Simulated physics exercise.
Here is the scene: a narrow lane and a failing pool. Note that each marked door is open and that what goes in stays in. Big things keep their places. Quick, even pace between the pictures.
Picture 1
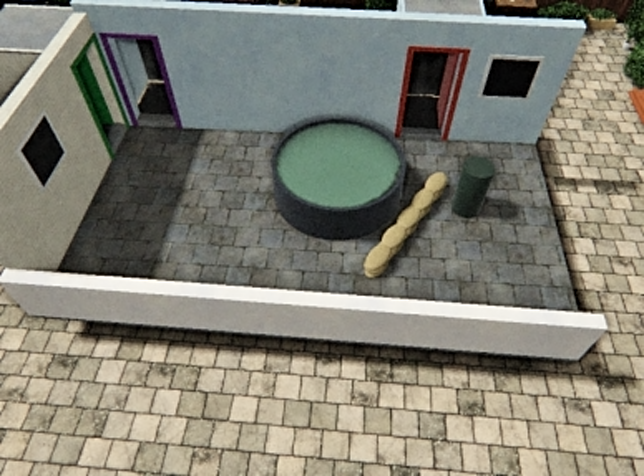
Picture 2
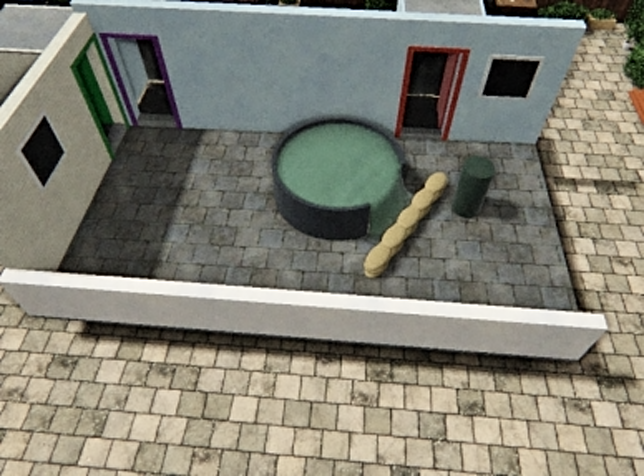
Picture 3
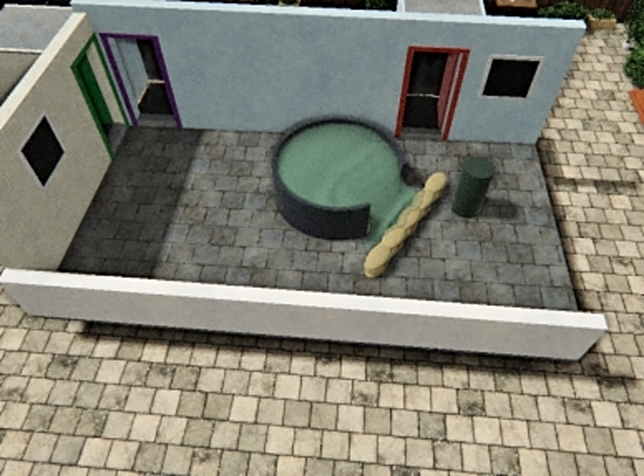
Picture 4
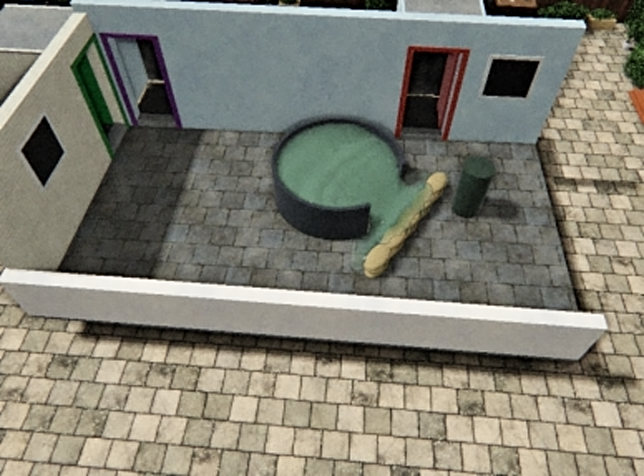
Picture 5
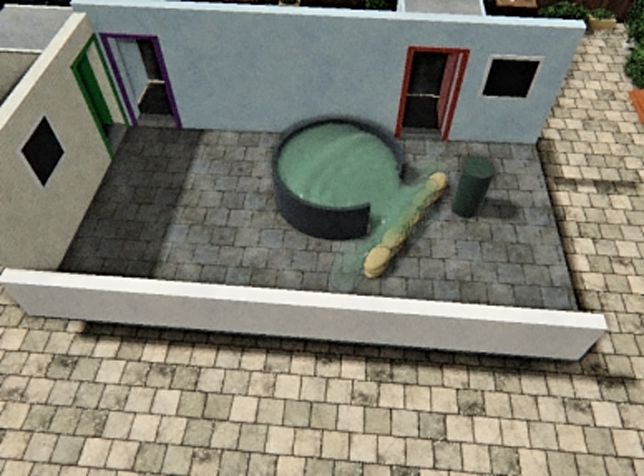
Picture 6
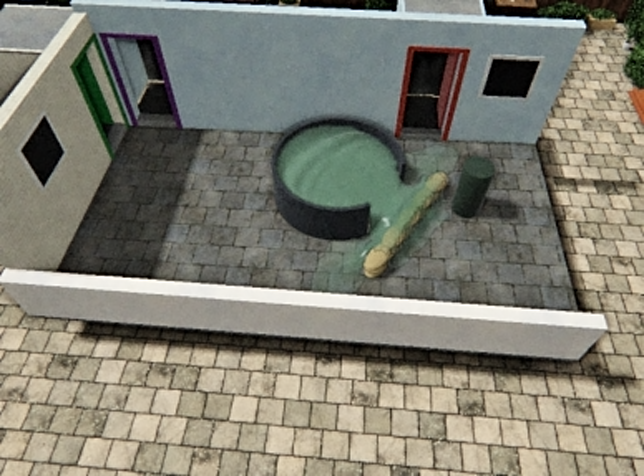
A round, dark-walled pool of green water stands in a grey-paved courtyard, seen from above, with pale walls and lighter paving outside. A lumpy tan barrier lies to its right beside a dark green cylinder, with green and purple doorframes at left and a red one behind. A gap opens in the pool's right side, and water pours out, reaches the barrier and spreads around it, while the camera stays still.
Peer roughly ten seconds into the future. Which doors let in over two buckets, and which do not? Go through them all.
In order: The red door will get more than two buckets, the green door will get two buckets at most, the purple door will get two buckets at most.
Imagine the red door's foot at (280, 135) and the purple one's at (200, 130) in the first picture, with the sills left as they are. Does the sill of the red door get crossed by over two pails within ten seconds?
The red door falls short.
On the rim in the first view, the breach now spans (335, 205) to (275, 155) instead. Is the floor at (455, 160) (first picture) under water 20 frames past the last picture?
It would be parched.
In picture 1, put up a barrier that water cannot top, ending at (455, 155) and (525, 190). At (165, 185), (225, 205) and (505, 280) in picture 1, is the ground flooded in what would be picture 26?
Outcome per location, in sequence: Unsoaked, unsoaked, soaking.
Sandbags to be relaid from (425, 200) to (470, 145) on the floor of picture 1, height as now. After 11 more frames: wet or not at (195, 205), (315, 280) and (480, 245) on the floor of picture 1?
In the order asked: Untouched, untouched, swamped.
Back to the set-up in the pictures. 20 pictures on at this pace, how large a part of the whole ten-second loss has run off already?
About 50 per cent.
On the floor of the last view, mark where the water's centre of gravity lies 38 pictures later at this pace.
The water's centre sits above (303, 203).
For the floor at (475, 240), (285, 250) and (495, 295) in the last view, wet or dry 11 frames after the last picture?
In that order: Flooded, under water, awash.
A moment on, water covers 35 % of the floor; the red door under two buckets in, the green door not reached, the purple door not reached.
Next, water covers 55 % of the floor; the red door far over two buckets in, the green door not reached, the purple door not reached.
Then, water covers 60 % of the floor; the red door far over two buckets in, the green door not reached, the purple door not reached.
Later, water covers 80 % of the floor; the red door far over two buckets in, the green door wet at the sill, nothing in, the purple door wet at the sill, nothing in.
In the end, water covers 85 % of the floor; the red door far over two buckets in, the green door wet at the sill, nothing in, the purple door wet at the sill, nothing in.
